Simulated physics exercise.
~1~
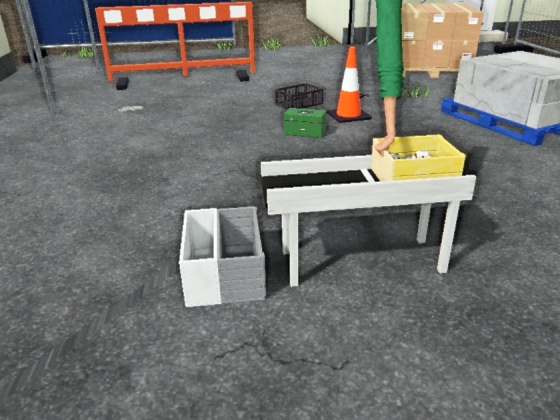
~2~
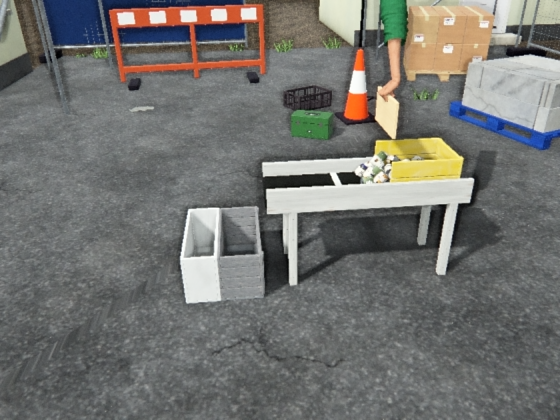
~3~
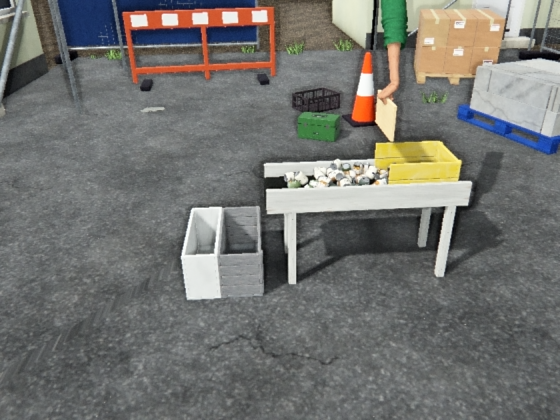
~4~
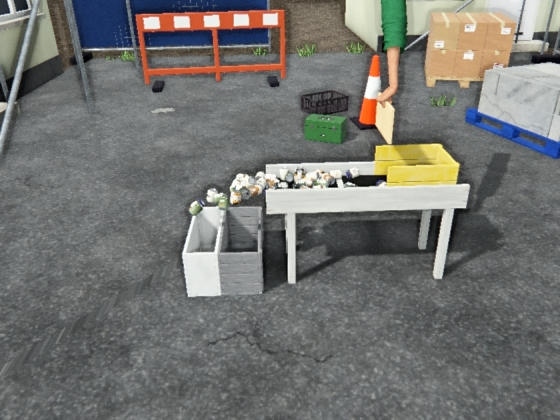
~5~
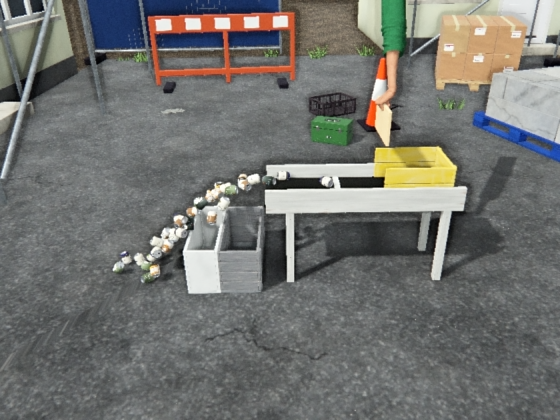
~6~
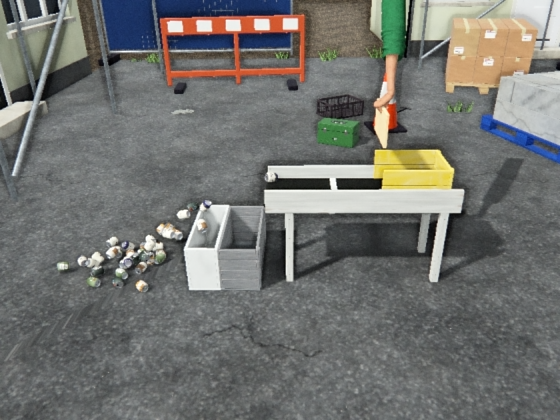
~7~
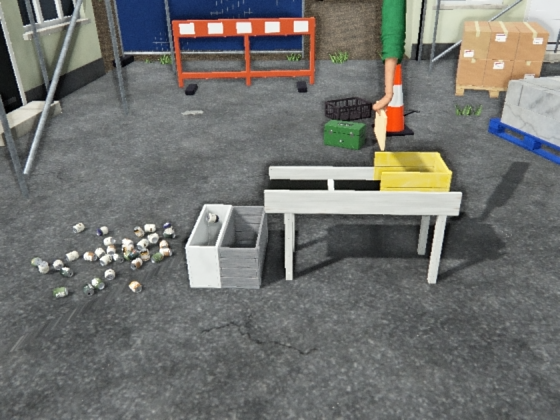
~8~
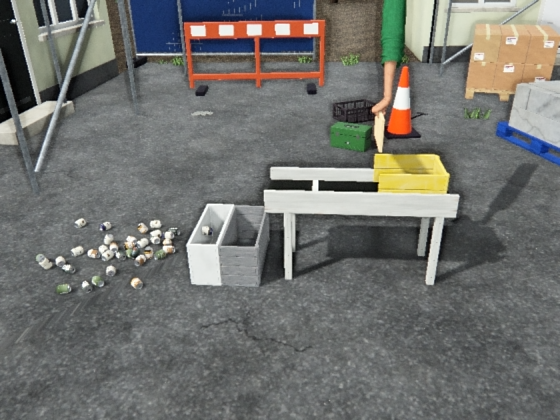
Small mini cans sit heaped in a yellow pen at the right end of a raised belt, where a hand grips a flat gate. The hand lifts the gate, and the cans spill out and ride left along the belt in a loose, tumbling stream. Reaching the end, they shoot off in an arc over the grey box and the white tub beside it. Most drop onto the dark ground past the tub and roll a little farther left. At the end, the belt and pen are empty, the cans lie scattered beyond the white tub, and hardly any rest inside it.
